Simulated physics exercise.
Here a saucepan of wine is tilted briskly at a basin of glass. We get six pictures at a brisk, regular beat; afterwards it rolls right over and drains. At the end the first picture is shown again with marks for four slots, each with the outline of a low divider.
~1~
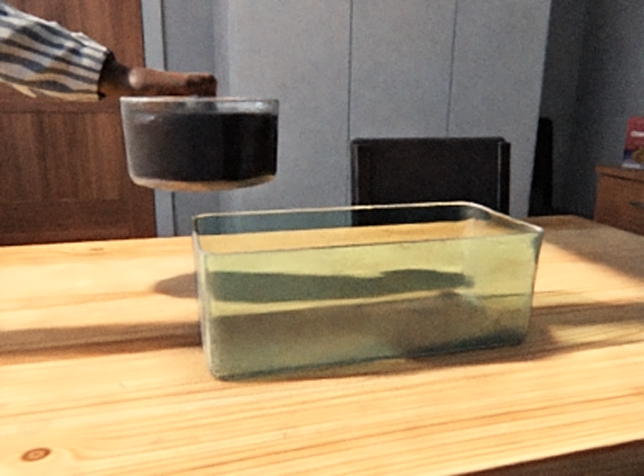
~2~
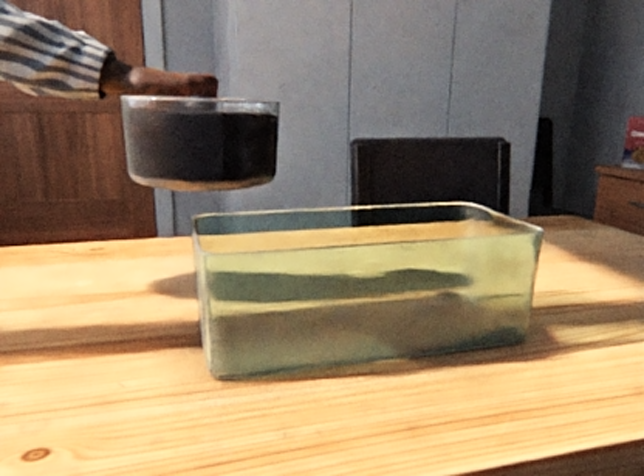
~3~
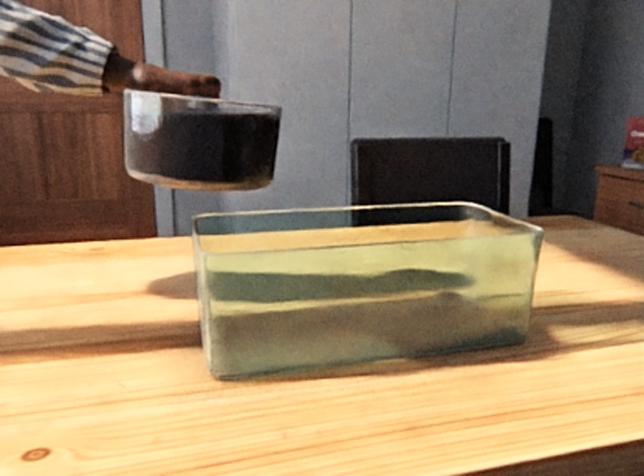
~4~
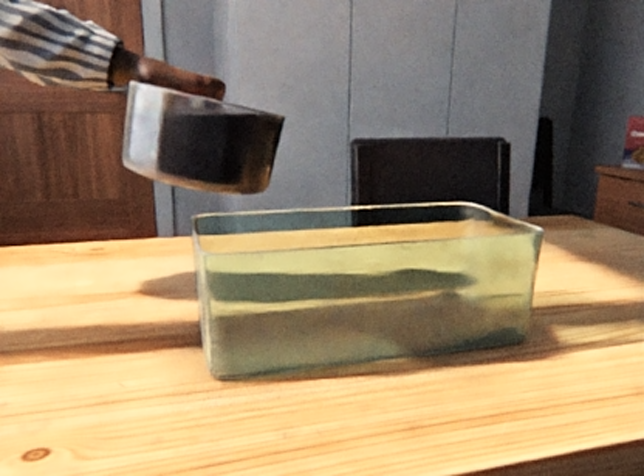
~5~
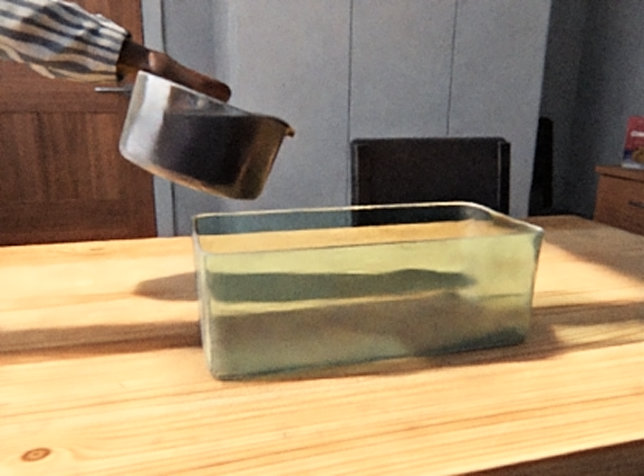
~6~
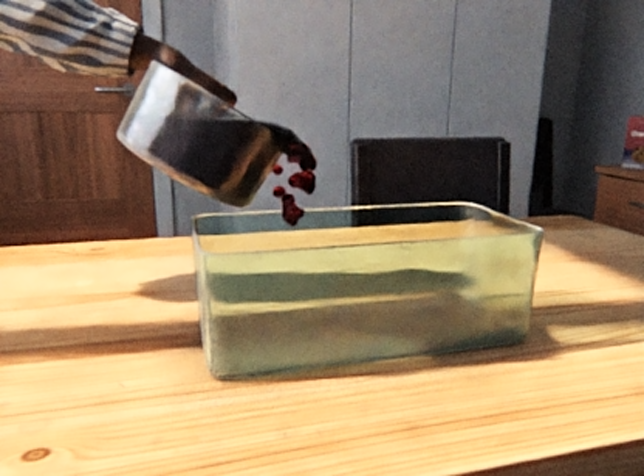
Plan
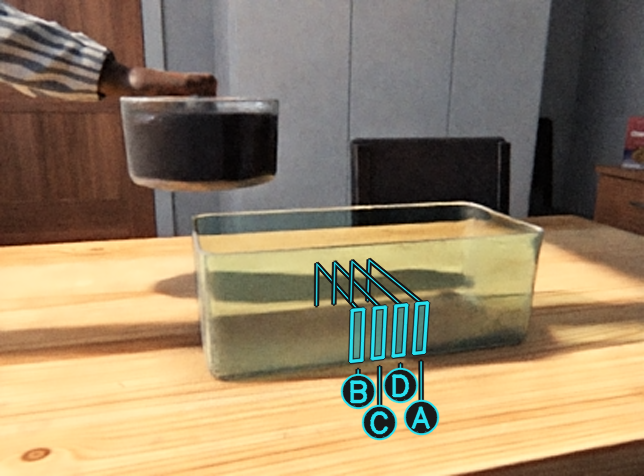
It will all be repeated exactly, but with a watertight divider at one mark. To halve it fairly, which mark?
B works best here.
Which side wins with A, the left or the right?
The left side.
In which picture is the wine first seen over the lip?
In picture 5.
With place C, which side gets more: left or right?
The left one.
On the marked copy, A at (421, 361); B at (358, 369); C at (379, 366); D at (400, 364).
If A is chosen, about 97 % ends left of the wall and 3 % right of it.
If B is chosen, about 52 % ends left of the wall and 48 % right of it.
If C is chosen, about 85 % ends left of the wall and 15 % right of it.
If D is chosen, about 99 % ends left of the wall and 1 % right of it.
